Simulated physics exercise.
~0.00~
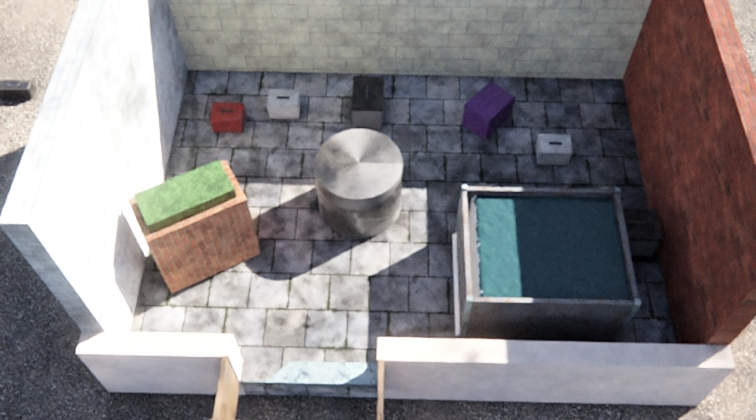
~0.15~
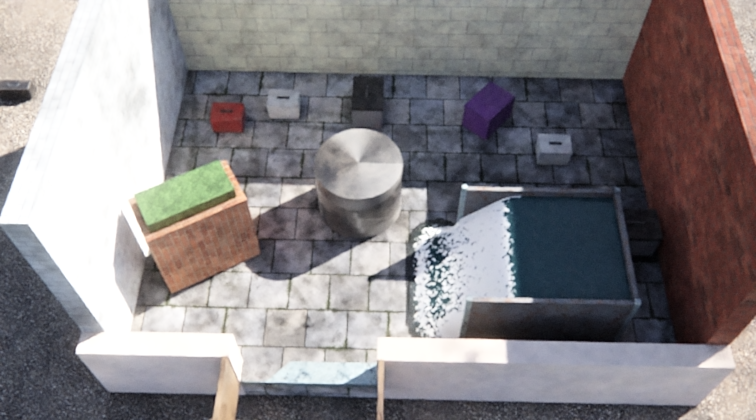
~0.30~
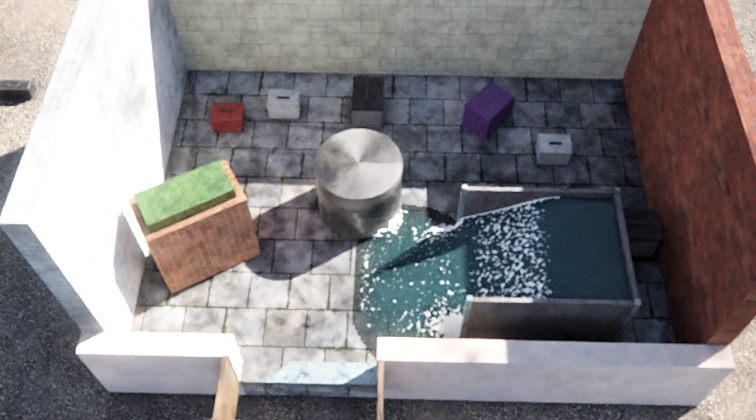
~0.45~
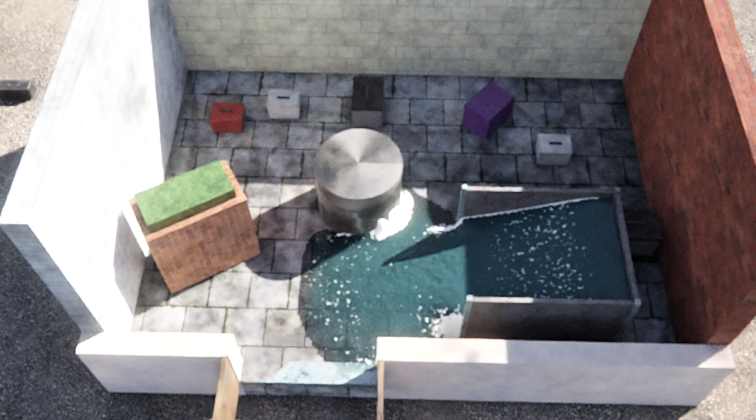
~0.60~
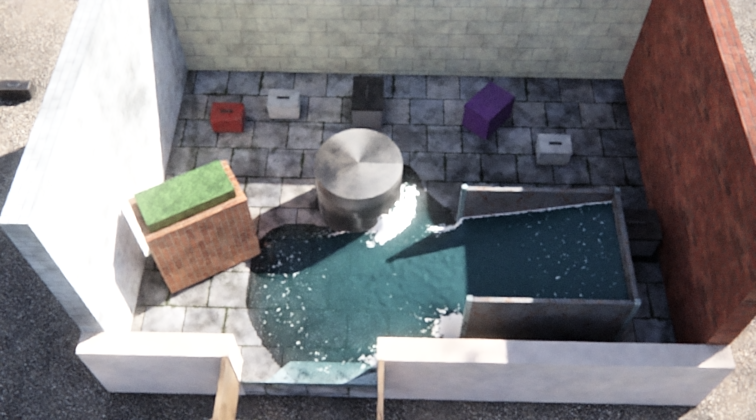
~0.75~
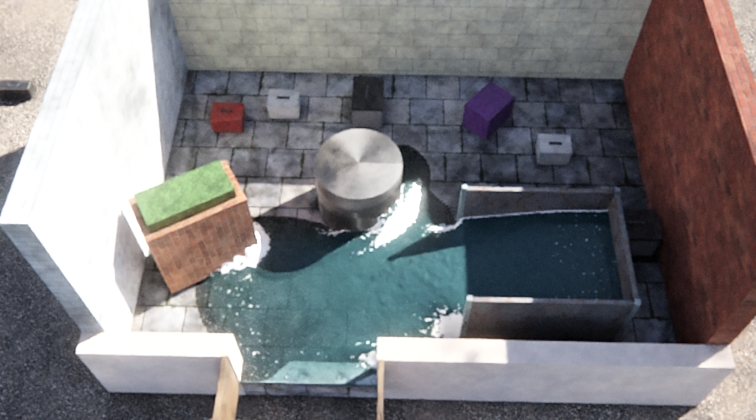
Water bursting from the left side of a tank in a walled courtyard, spreading left past a metal cylinder toward a brick planter.
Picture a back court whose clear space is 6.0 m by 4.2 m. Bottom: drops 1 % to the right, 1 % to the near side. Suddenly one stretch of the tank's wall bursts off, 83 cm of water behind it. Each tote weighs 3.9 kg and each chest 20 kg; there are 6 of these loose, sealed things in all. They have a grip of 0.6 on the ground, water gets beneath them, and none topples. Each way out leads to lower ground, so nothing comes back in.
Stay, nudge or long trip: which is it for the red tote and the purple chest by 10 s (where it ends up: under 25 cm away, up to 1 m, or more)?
As I see it, the red tote ends up well clear of its start; the purple chest ends up pretty much in place.
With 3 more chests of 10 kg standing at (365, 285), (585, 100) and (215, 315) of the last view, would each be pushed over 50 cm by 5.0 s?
Answers, first to last: Exceeding, not exceeding, exceeding.
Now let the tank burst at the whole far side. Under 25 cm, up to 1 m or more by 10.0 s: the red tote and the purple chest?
Red tote: Displaced far; purple chest: Displaced far.
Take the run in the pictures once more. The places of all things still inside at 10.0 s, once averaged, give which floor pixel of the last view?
Close to (531, 141).
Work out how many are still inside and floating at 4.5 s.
That would be 2 of them.
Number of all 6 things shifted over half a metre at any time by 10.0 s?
Total: 4.
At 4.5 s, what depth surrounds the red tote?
Depth approx. 7 cm.
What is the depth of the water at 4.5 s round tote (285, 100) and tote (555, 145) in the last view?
9 and 1 cm.
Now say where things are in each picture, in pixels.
The first picture shows the red tote at (227, 111), on the bottom; the purple chest at (490, 100) rests on the ground; water covers 2.1 m2; 0 of 6 have shifted.
The second picture shows the red tote at (227, 111), on the bottom; the purple chest at (490, 100), on the bottom; 3.0 m2 under water; 0 of 6 have shifted.
The third picture shows the red tote at (227, 111), on the bottom; the purple chest at (490, 100) rests on the ground; 4.1 m2 under water; 0 of 6 have shifted.
The fourth picture shows the red tote at (227, 111) rests on the ground; the purple chest at (490, 100) rests on the ground; 5.2 m2 under water; 0 of 6 have shifted.
The fifth picture shows the red tote at (227, 111), on the bottom; the purple chest at (490, 100), on the bottom; water covers 6.5 m2; 0 of 6 have shifted.
The sixth picture shows the red tote at (227, 111) rests on the ground; the purple chest at (490, 100), on the bottom; 7.5 m2 under water; 0 of 6 have shifted.
After 2.0 s the red tote is near (228, 93), 0.3 m from its start, aground; the purple chest is near (490, 100), 0.0 m from its start, aground; 0 of 6 are out; 0 afloat.
After 4.5 s the red tote is near (295, 72), 1.1 m from its start, afloat; the purple chest is near (490, 100), 0.0 m from its start, aground; 0 of 6 are out; 2 afloat.
After 7.0 s the red tote is near (437, 83), 2.8 m from its start, afloat; the purple chest is near (492, 101), 0.0 m from its start, aground; 0 of 6 are out; 2 afloat.
After 10.0 s the red tote is near (523, 78), 3.9 m from its start, afloat; the purple chest is near (492, 101), 0.0 m from its start, aground; 0 of 6 are out; 4 afloat.
